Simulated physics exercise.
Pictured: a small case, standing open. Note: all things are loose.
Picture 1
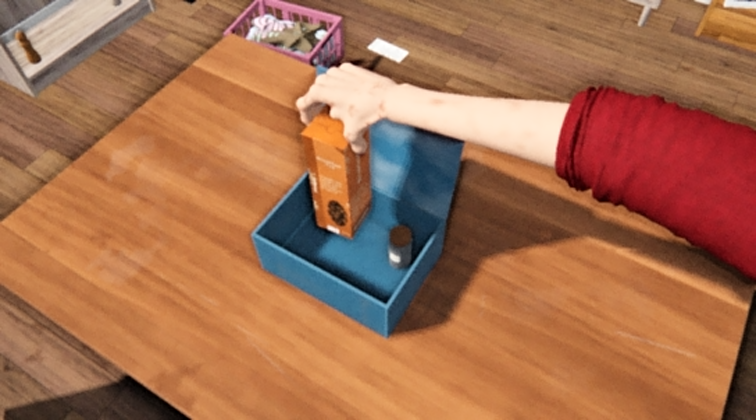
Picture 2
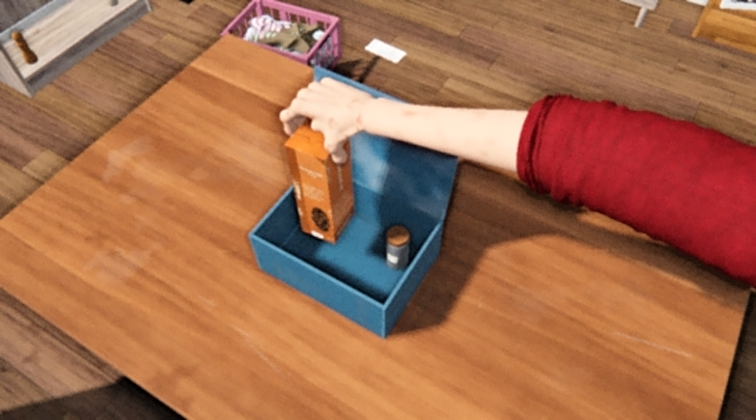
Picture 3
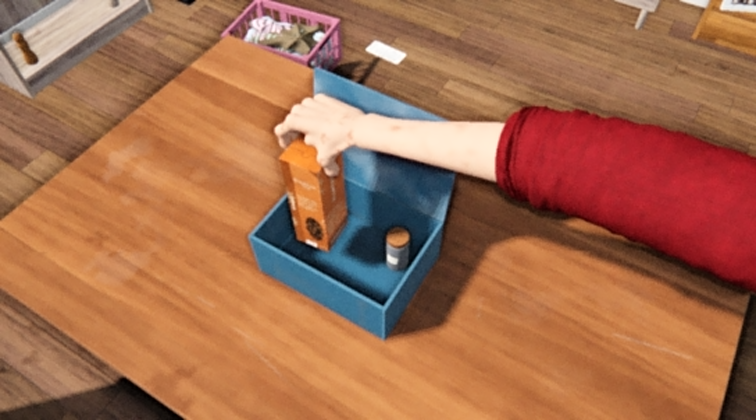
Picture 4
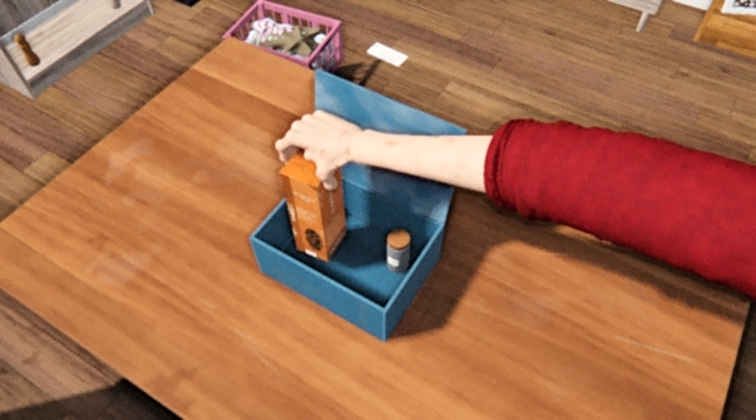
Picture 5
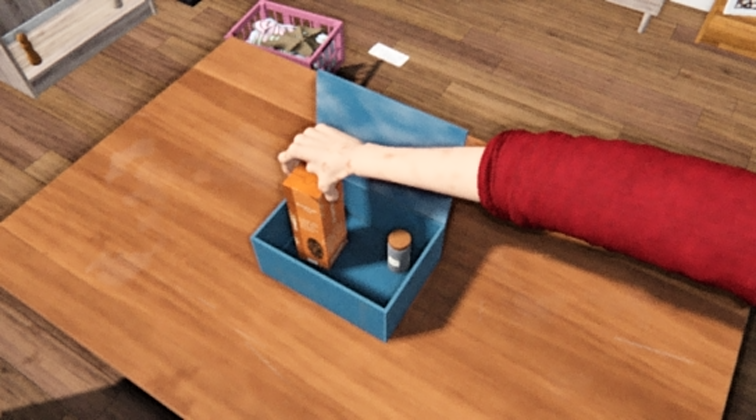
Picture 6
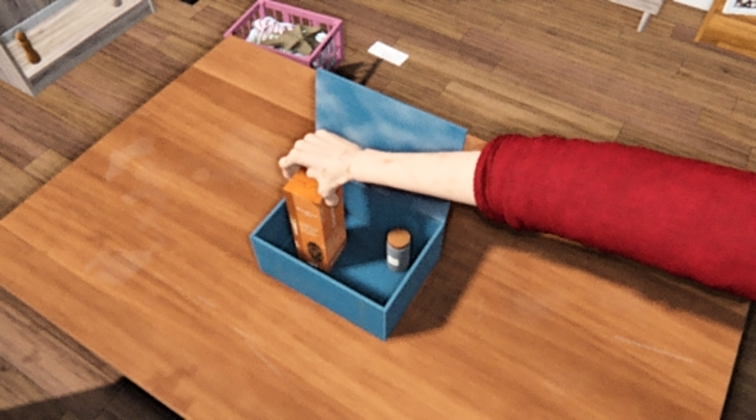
An arm in a red sleeve reaches in from the right over a wooden table, seen from above at an angle, with a pink basket on the floor behind. The hand grips the top of an orange carton above an open blue case, where a small grey shaker stands at the right. The hand shifts the carton slightly left and lowers it into the case, still holding it, while the view stays nearly still.
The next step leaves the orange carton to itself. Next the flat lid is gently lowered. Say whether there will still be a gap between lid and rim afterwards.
The gap remains.
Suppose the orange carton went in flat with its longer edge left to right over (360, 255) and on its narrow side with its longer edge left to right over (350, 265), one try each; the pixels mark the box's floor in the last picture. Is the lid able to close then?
On the first go the lid settles shut, and on the second go it settles shut.
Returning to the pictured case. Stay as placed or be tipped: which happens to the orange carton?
Simply put, the orange carton remains unturned.
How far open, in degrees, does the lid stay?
Measured angle - around 60°.
Then, 1.20 s past the last view, lid starting down.
Then, 1.50 s past the last view, lid 66° above the rim.
Then, 3.10 s past the last view, lid 58° above the rim.
Finally, lid 58° above the rim; both still in place. Final places as the last picture's camera would see them, orange carton near (318, 220).
